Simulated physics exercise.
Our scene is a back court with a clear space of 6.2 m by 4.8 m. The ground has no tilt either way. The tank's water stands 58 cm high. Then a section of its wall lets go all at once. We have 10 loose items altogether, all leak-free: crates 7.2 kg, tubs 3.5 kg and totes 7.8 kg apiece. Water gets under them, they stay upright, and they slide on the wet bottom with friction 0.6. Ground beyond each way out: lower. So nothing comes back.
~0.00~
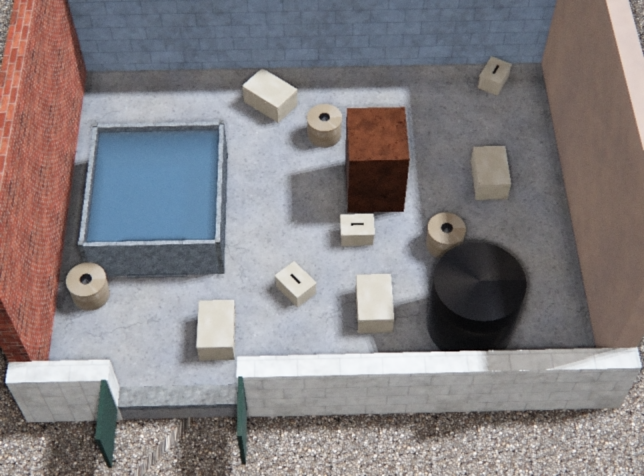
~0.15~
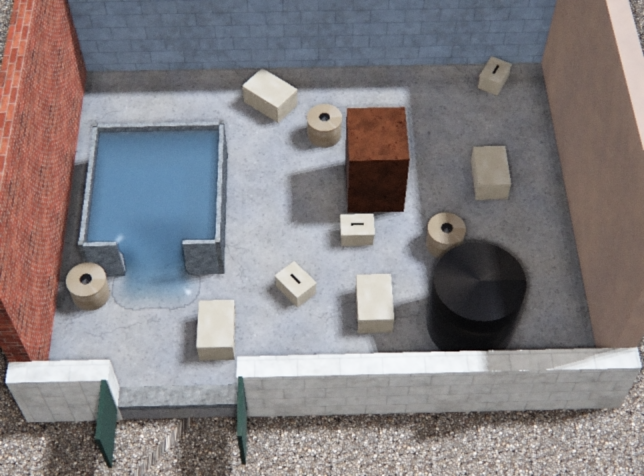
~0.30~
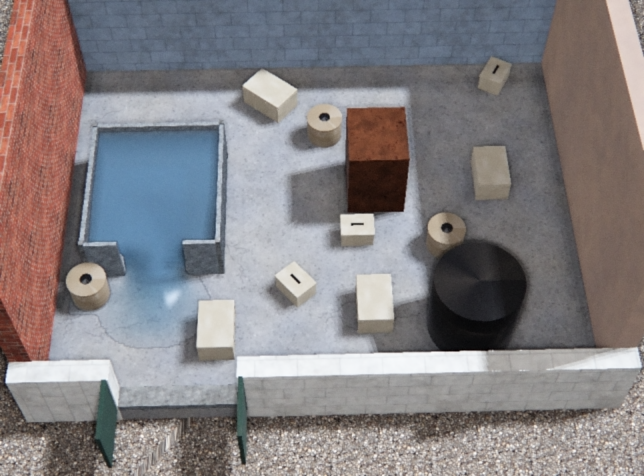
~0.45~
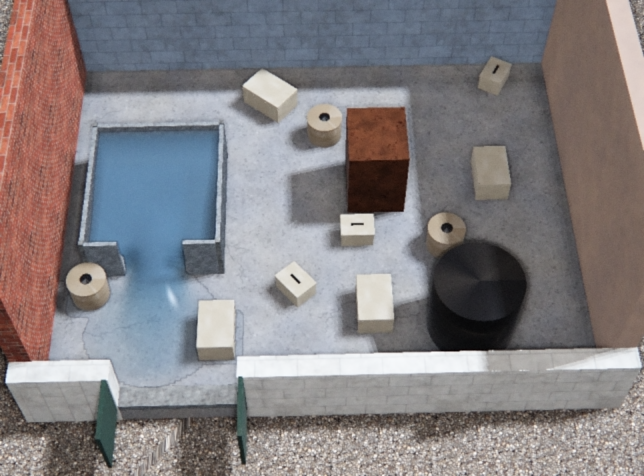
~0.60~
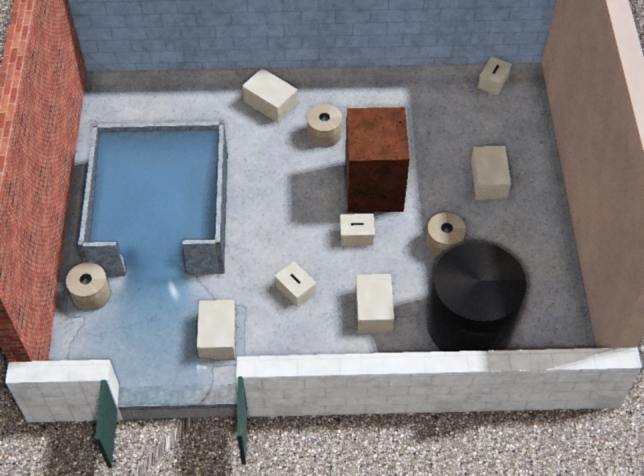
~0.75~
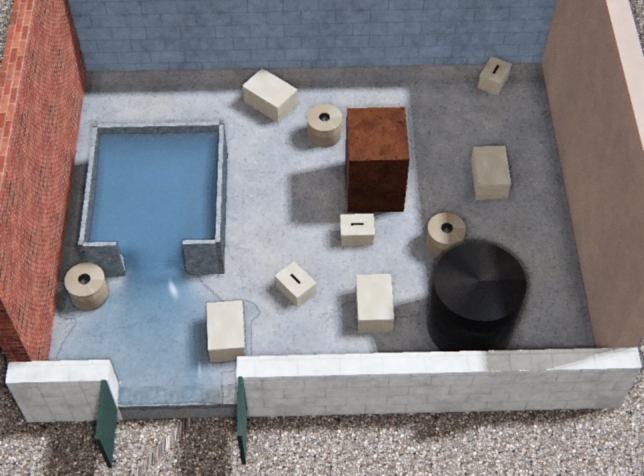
Water pours through a gap in the blue tank's front wall, spreads, and nudges one pale block.
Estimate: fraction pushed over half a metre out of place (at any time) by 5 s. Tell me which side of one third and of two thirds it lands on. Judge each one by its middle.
Share: Bottom third.
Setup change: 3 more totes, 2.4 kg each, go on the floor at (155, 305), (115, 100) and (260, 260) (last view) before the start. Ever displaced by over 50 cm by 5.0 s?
Answers in order are crosses the line, crosses the line and does not cross.
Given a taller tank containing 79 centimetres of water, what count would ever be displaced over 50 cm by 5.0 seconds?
Then 3.
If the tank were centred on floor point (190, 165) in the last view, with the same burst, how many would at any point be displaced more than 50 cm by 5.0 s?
The answer would then be 2.
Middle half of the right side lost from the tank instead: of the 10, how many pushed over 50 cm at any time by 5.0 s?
So the tally would be 5.
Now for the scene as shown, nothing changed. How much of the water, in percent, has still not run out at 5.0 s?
I'd say some 58 percent hasn't gone yet.
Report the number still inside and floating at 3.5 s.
1.
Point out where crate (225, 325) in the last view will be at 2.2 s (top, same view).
Look about (347, 329).
After 1.1 s 1 of 10 are over 50 cm from their spots; 0 afloat.
After 2.2 s 1 of 10 are over 50 cm from their spots; 1 afloat.
After 3.5 s 1 of 10 are over 50 cm from their spots; 1 afloat.
After 5.0 s 2 of 10 are over 50 cm from their spots, and 2 have been at some point; 1 afloat.
